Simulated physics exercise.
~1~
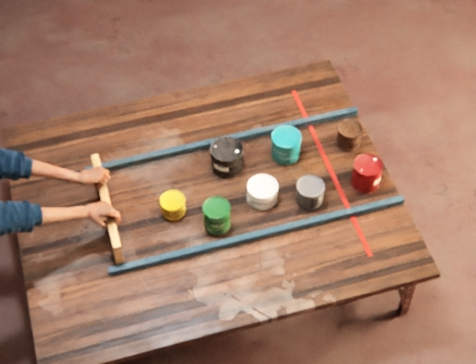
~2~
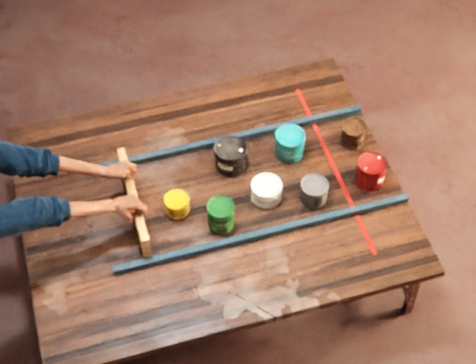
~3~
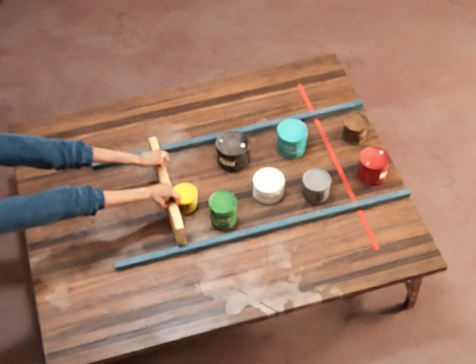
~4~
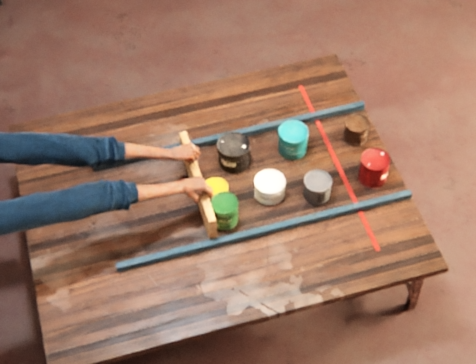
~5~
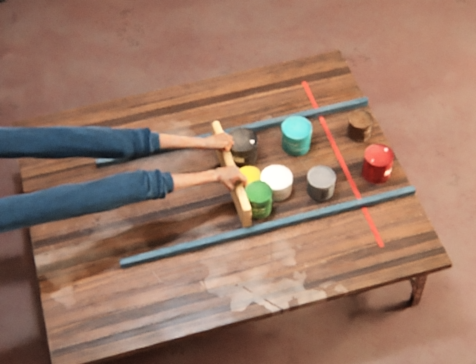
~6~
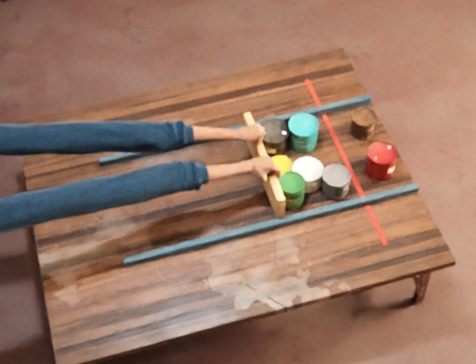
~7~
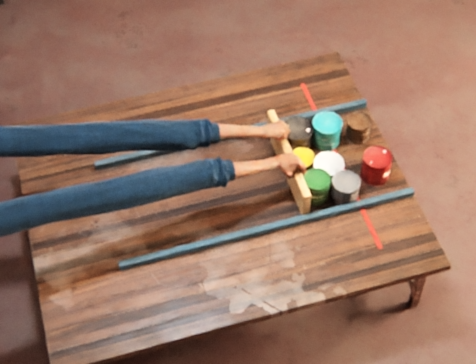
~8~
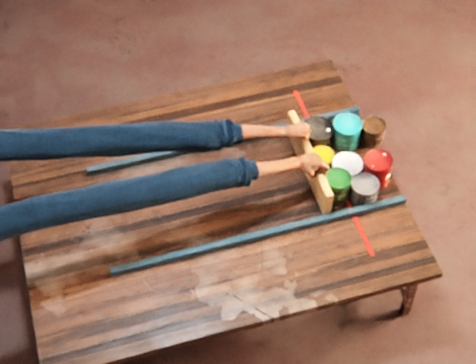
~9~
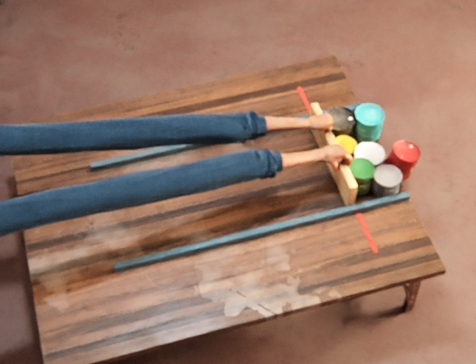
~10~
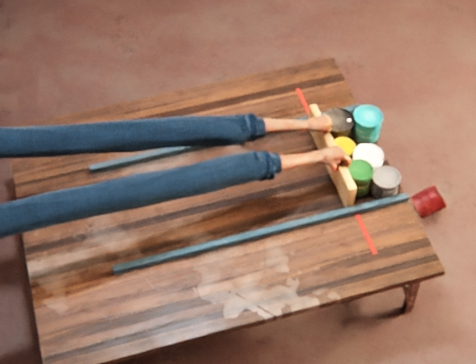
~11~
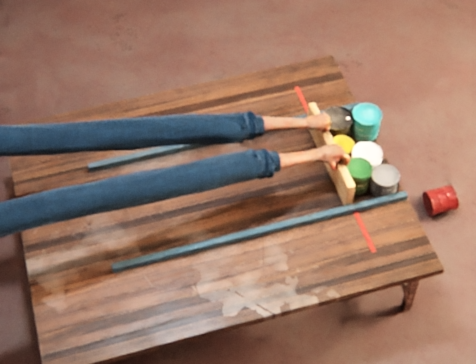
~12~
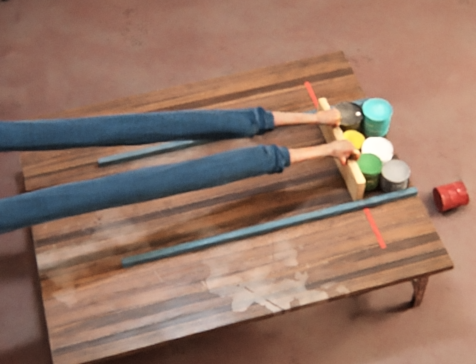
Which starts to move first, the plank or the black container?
The plank starts to move first. The black container stays where it is until the plank has travelled well across the table and pushes it along.
